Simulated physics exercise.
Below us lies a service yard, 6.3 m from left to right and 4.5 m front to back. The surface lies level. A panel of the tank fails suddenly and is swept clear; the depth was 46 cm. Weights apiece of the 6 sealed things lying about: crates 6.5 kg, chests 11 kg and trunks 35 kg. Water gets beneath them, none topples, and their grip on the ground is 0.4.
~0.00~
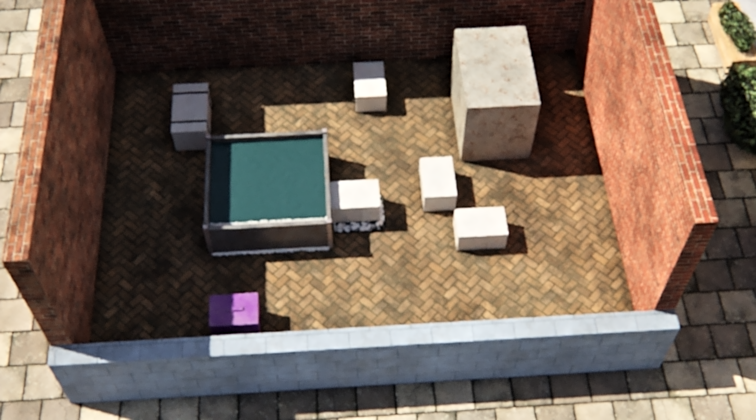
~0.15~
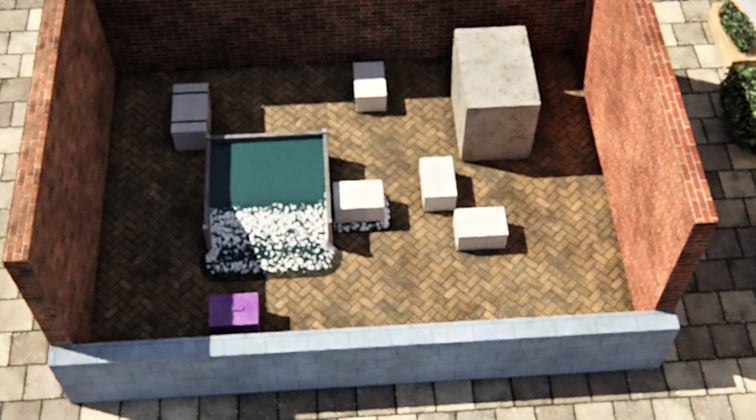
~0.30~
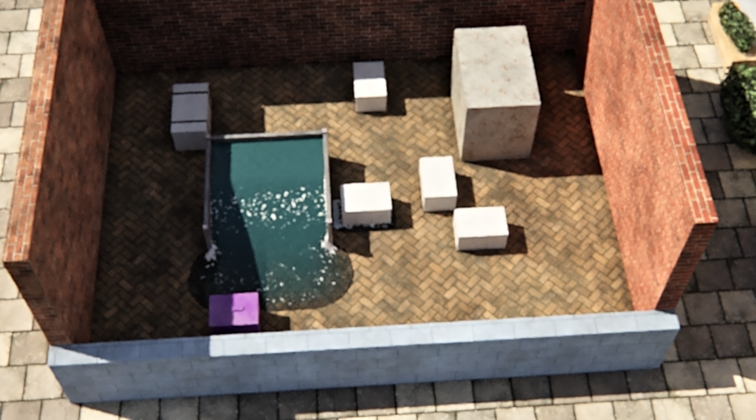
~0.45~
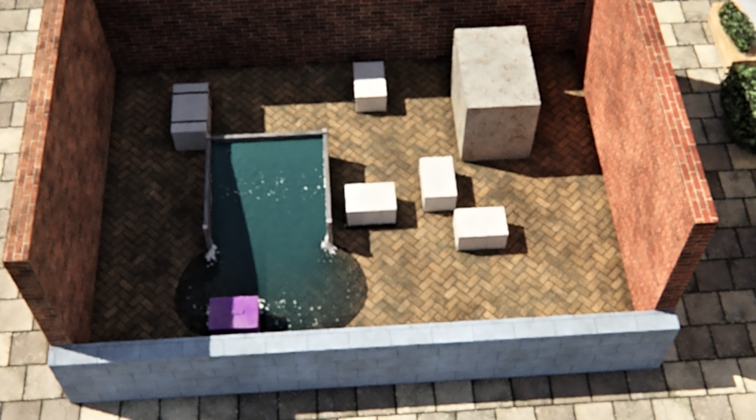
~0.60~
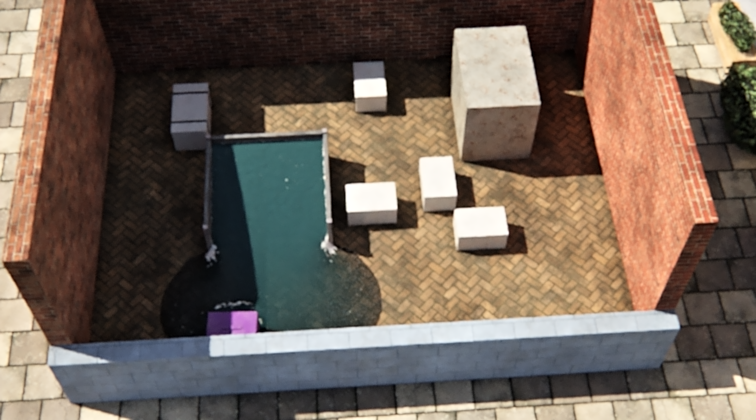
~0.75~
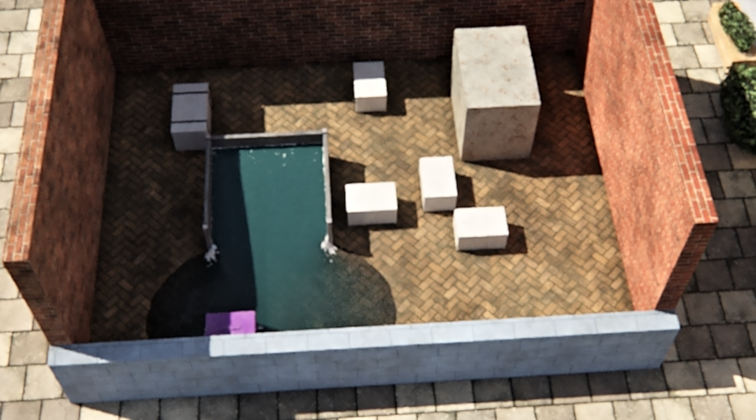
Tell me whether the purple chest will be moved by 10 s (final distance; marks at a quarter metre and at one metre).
Purple chest ends far away.
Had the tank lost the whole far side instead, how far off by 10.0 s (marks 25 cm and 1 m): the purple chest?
Then the purple chest barely shifts.
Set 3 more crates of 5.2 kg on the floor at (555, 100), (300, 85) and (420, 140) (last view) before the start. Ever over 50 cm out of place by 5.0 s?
In that order: Short of it, under, less.
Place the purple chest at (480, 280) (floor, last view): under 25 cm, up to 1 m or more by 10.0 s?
It ends far away.
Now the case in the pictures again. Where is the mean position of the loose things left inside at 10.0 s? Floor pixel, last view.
At about (338, 155).
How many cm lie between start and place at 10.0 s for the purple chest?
Roughly 350 cm.
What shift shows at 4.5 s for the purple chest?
About 250 cm.
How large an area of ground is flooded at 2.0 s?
About 8.5 m2.
After 2.0 s the purple chest is near (140, 325), 1.0 m from its start, afloat; 1 afloat.
After 4.5 s the purple chest is near (152, 167), 2.3 m from its start, aground; 0 afloat.
After 7.0 s the purple chest is near (150, 86), 3.6 m from its start, afloat; 2 afloat.
After 10.0 s the purple chest is near (213, 67), 3.7 m from its start, aground; 3 afloat.
